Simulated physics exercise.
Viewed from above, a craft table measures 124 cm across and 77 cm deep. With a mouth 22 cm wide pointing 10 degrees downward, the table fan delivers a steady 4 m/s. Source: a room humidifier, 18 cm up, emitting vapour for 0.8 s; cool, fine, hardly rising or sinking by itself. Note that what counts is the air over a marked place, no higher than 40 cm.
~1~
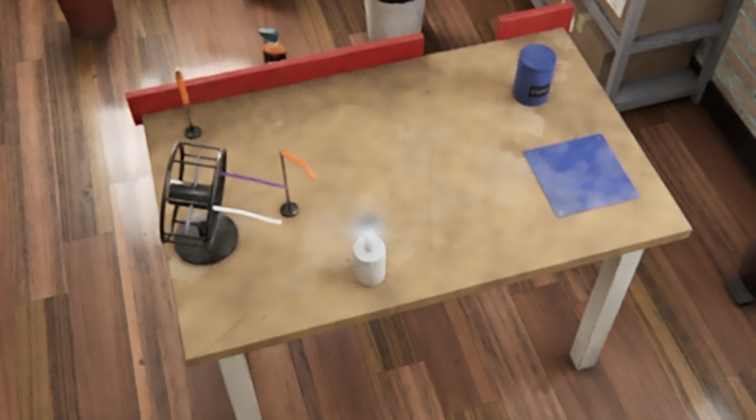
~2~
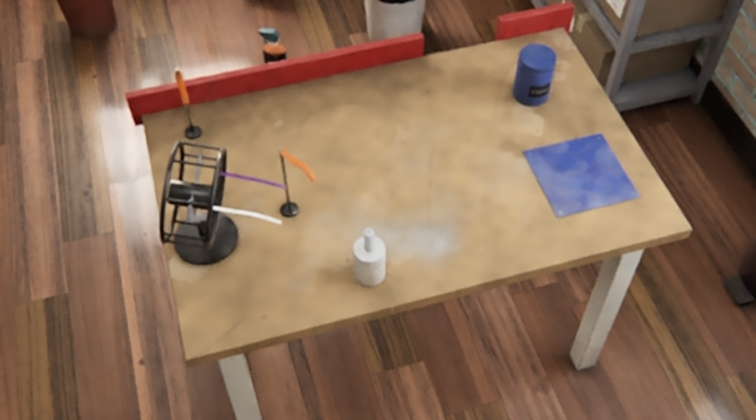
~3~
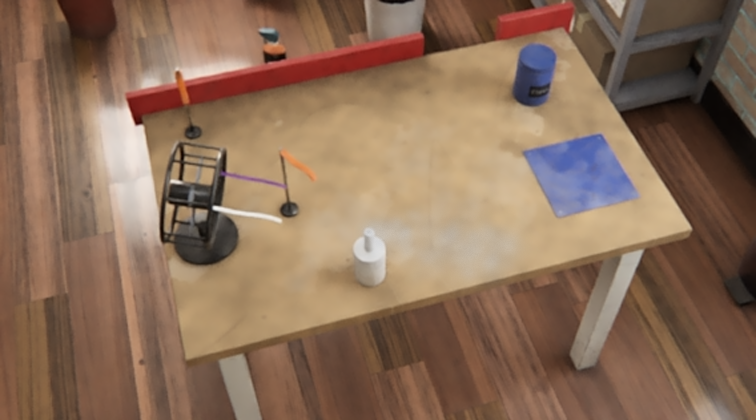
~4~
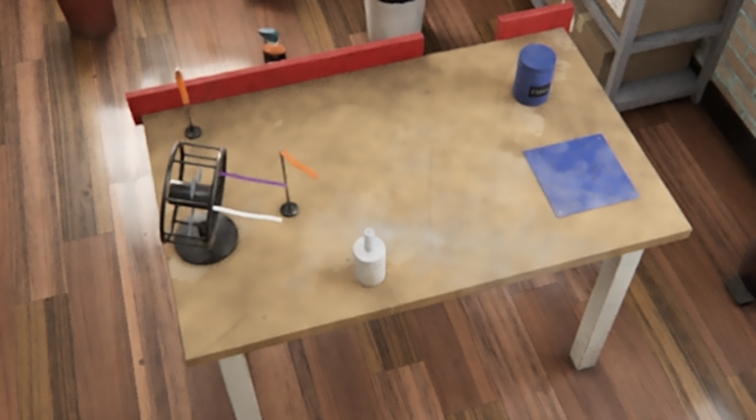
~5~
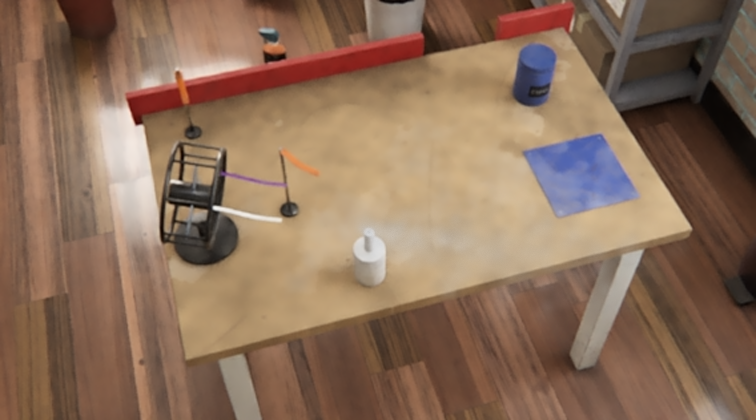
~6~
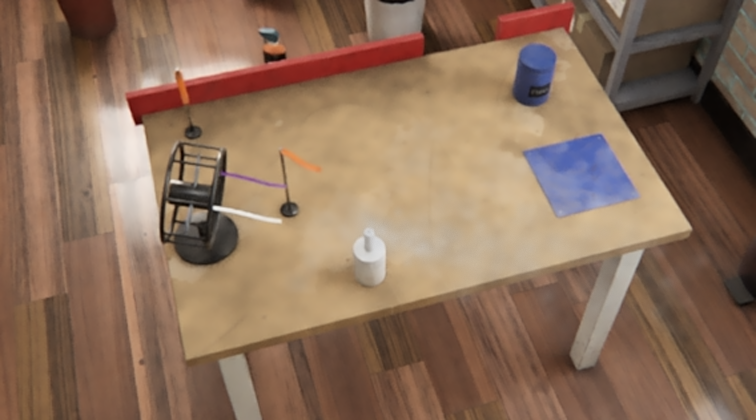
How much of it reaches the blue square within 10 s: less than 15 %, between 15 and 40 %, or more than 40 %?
Under 15 %.
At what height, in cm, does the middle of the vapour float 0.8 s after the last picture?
Roughly 12 cm up.
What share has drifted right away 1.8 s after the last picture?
Some 100 in a hundred.
Then, 0.8 s after the last picture, 1 % has passed over the blue square; 73 % has left the area, and the middle of the rest is near (687, 265).
Then, 1.8 s after the last picture, 1 % has passed over the blue square; 99 % has left the area.
Then, 3.8 s after the last picture, 1 % has passed over the blue square; 100 % has left the area.
Then, 9.8 s after the last picture, 1 % has passed over the blue square; 100 % has left the area.
